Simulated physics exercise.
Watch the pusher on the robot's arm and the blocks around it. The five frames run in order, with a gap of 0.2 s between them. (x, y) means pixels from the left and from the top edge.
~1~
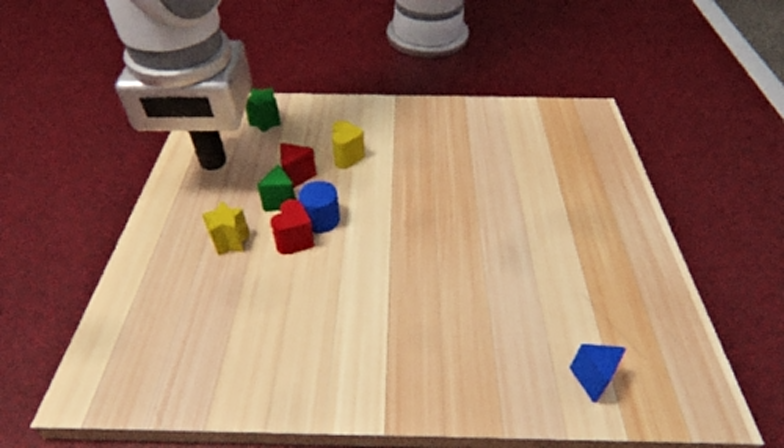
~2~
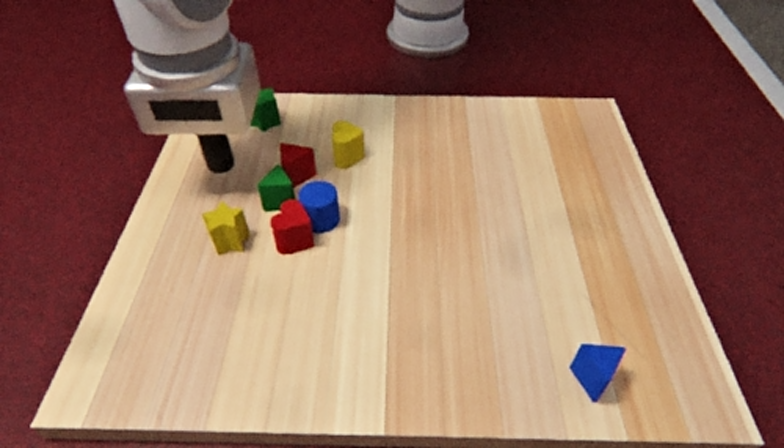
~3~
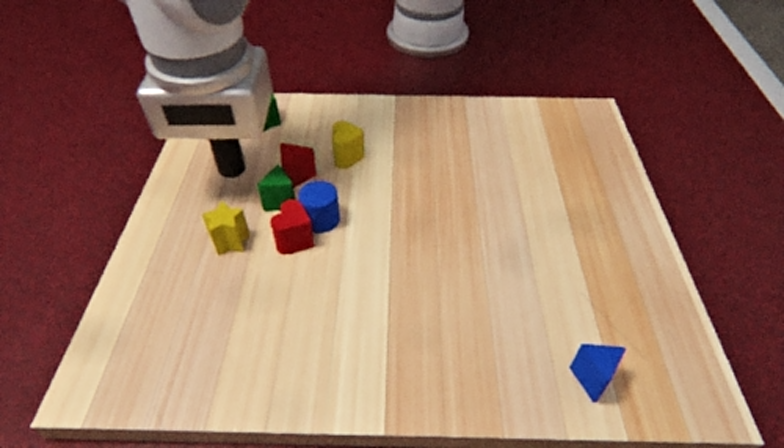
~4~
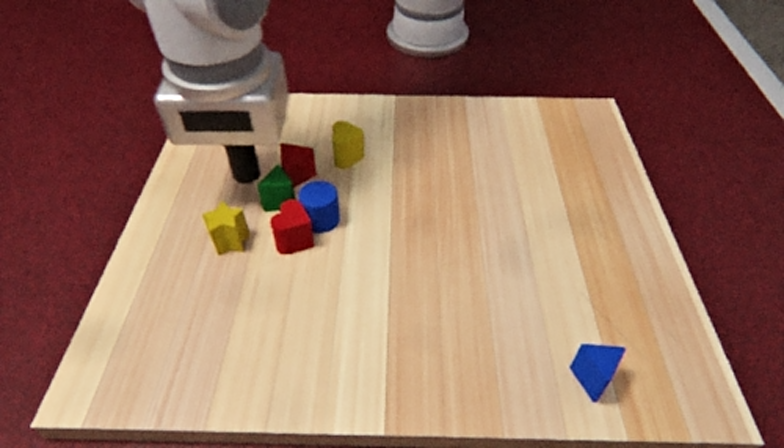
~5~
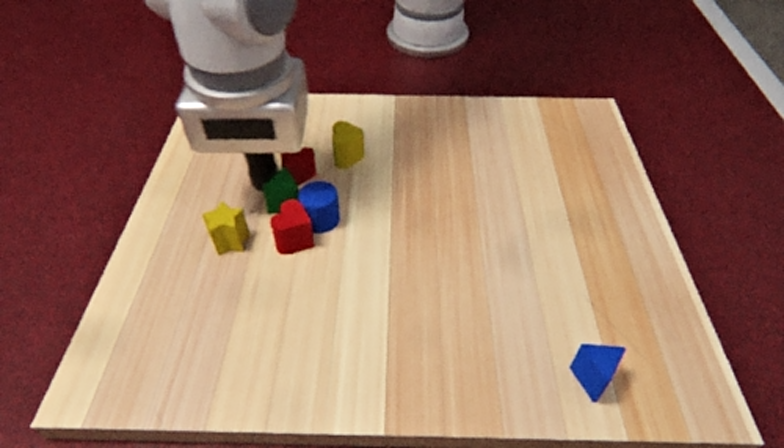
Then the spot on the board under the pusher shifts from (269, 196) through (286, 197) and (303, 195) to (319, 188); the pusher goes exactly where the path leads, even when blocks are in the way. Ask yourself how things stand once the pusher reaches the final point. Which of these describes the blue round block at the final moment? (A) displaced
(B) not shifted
A - displaced.
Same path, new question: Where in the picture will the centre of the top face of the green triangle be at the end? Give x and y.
Pixel (299, 187).
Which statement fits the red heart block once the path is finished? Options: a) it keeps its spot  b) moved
Choice a: It keeps its spot.
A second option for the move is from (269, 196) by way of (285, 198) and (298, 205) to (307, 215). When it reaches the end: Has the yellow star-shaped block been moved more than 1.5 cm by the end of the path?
Going by the path, no.
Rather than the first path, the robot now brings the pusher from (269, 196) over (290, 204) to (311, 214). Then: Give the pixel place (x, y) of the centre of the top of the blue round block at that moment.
In the picture, that point is around (347, 209).
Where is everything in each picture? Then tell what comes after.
The first picture shows pusher's lower end at (214, 163); green triangle at (276, 177); red heart block at (290, 215); red triangle at (292, 151); blue round block at (318, 193); yellow heart block at (345, 131).
The second picture shows pusher at (221, 166); blocks still.
The third picture shows pusher at (232, 170); blocks still.
The fourth picture shows pusher at (247, 176); blocks still.
The fifth picture shows pusher at (266, 183); green triangle at (281, 179); red heart block at (290, 215); red triangle partly hidden; blue round block at (318, 193); yellow heart block at (345, 131).
The first path, step by step. Halfway along, pusher at (293, 184); green triangle at (299, 187), turned 55° clockwise; red triangle at (299, 150), turned 35° anticlockwise; blue round block at (324, 199).
At the end, pusher at (317, 175); green triangle at (299, 187), turned 55° clockwise; red heart block still; red triangle at (310, 146), turned 90° anticlockwise; blue round block at (324, 199); yellow heart block still.
